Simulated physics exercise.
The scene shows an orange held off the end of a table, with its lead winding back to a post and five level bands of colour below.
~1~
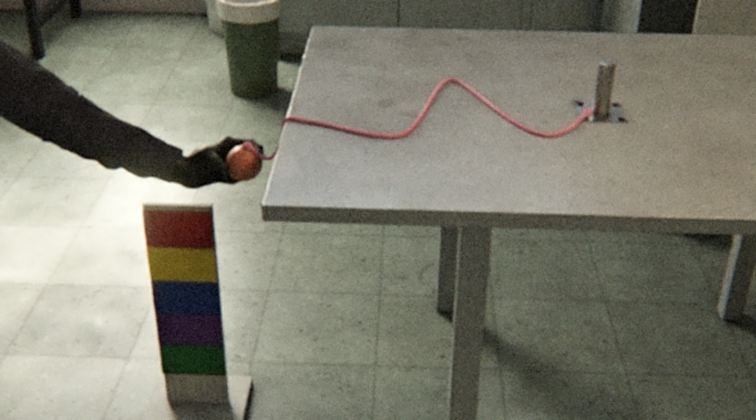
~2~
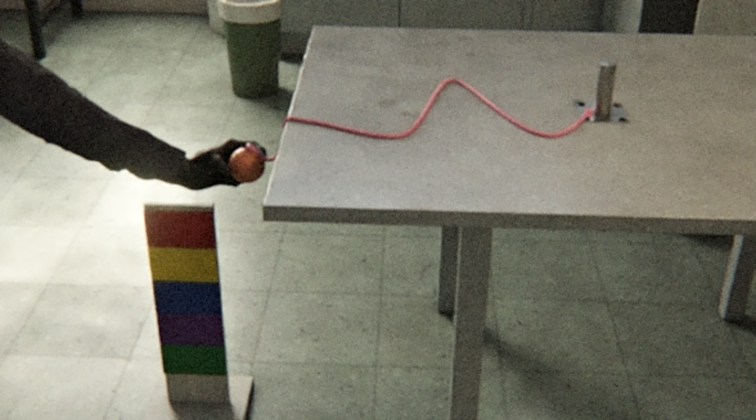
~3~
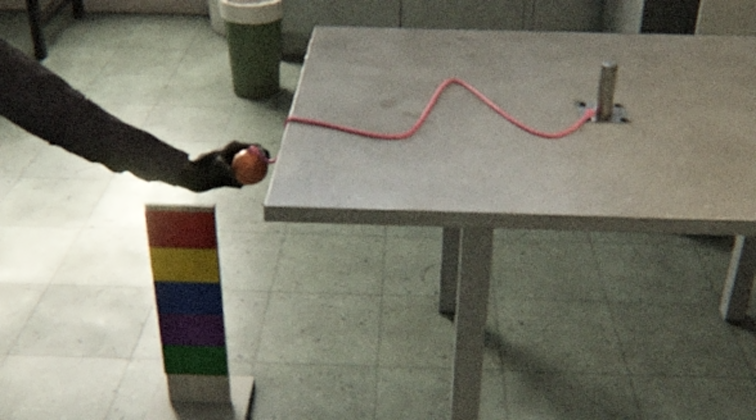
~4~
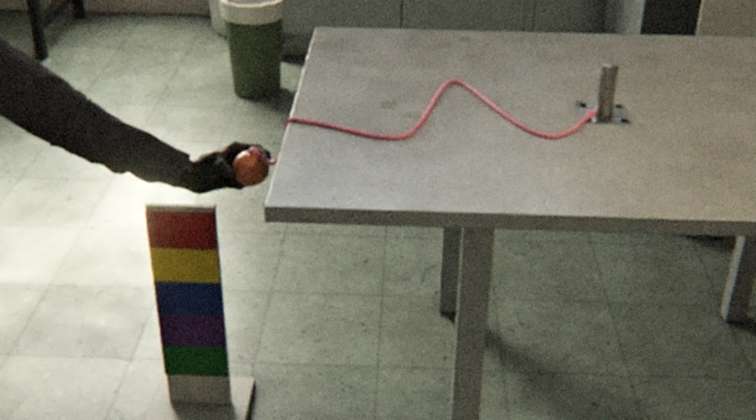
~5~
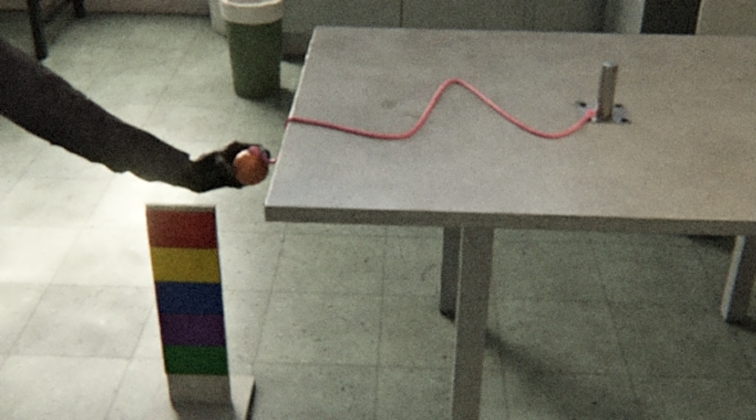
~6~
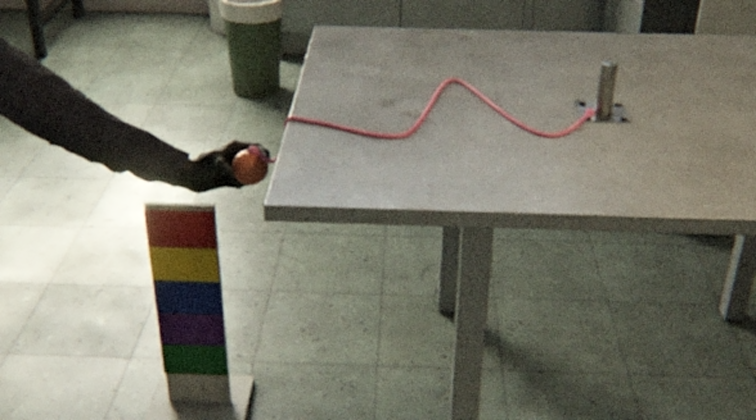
A gloved hand holds an orange almost still beside a table, its red cord lying slack.
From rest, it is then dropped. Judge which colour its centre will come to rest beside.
Its centre comes to rest beside green.
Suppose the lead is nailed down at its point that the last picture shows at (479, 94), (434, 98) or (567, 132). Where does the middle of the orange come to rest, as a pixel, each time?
The places are (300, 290), (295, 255) and (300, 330).
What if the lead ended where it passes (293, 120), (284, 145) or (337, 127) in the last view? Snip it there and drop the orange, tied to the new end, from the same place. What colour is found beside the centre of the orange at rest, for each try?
Try 1 - blue; try 2 - purple; try 3 - yellow.
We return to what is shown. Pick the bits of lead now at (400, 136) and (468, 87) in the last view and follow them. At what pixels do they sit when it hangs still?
(295, 194), then (373, 108).
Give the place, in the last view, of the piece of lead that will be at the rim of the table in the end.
Pixel (433, 101).
A little later, orange near (301, 344); level with green.
Next, orange near (306, 355); level with green.
When it is over, orange near (302, 358); level with green. At green.
